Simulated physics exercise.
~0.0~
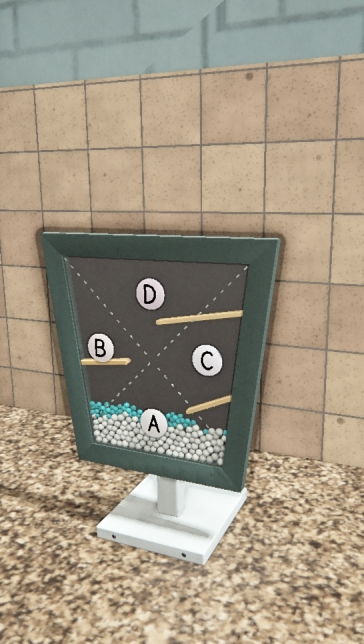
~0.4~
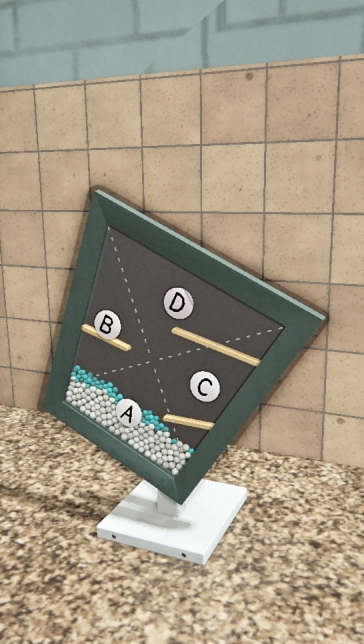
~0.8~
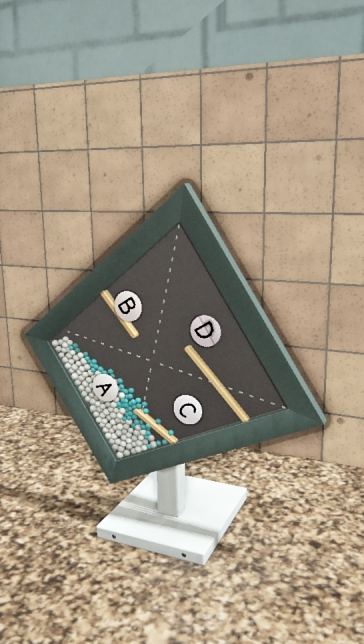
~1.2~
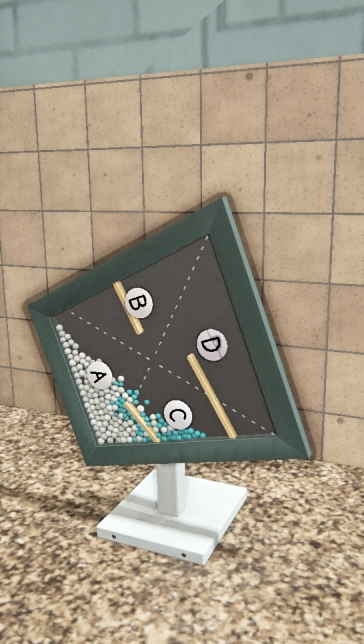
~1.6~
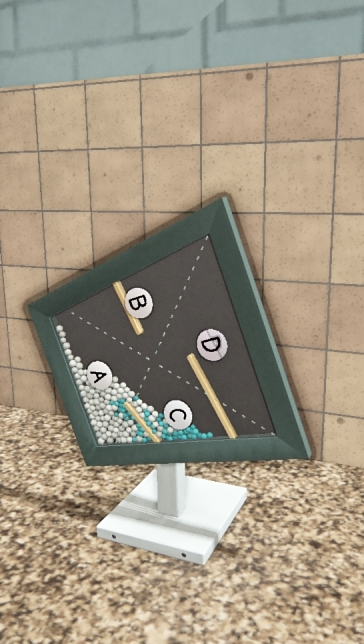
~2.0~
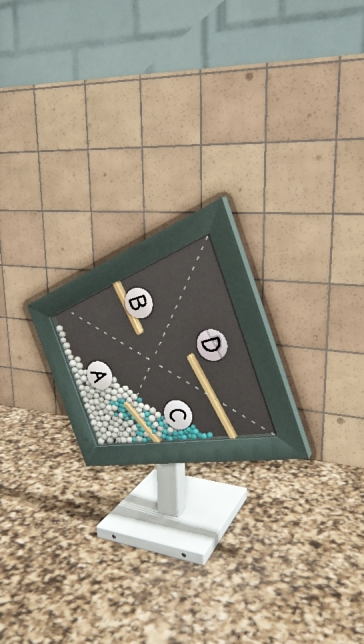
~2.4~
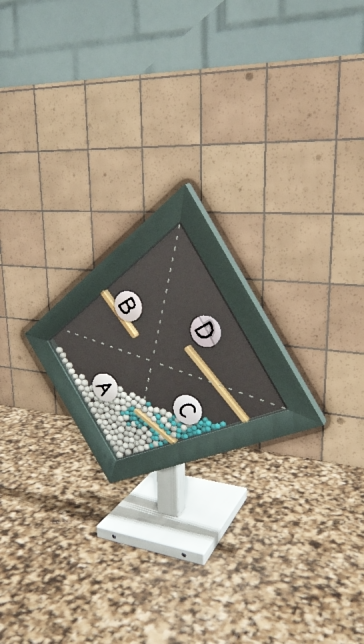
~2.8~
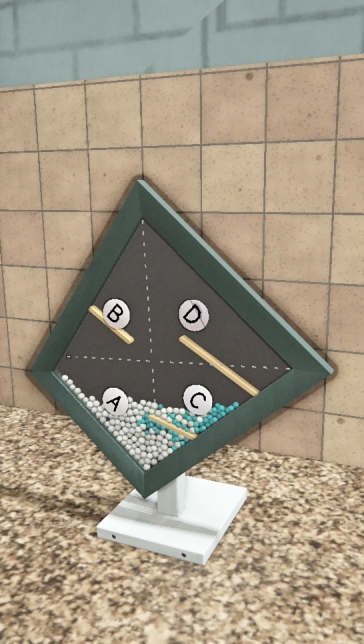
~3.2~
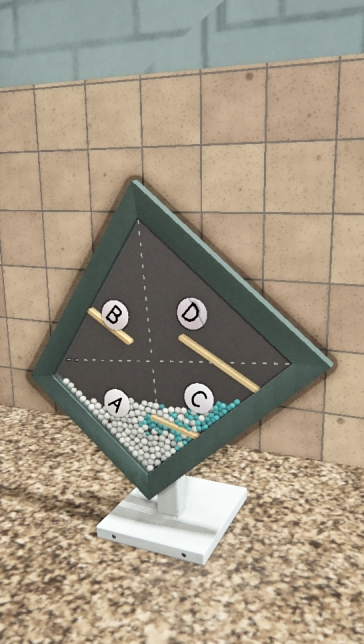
On a speckled counter against a tiled wall, a green-framed case of white and turquoise beads tipped clockwise, sending beads sliding from wedge A toward C, then paused and swung partway back, ending tilted with most turquoise ones in C.
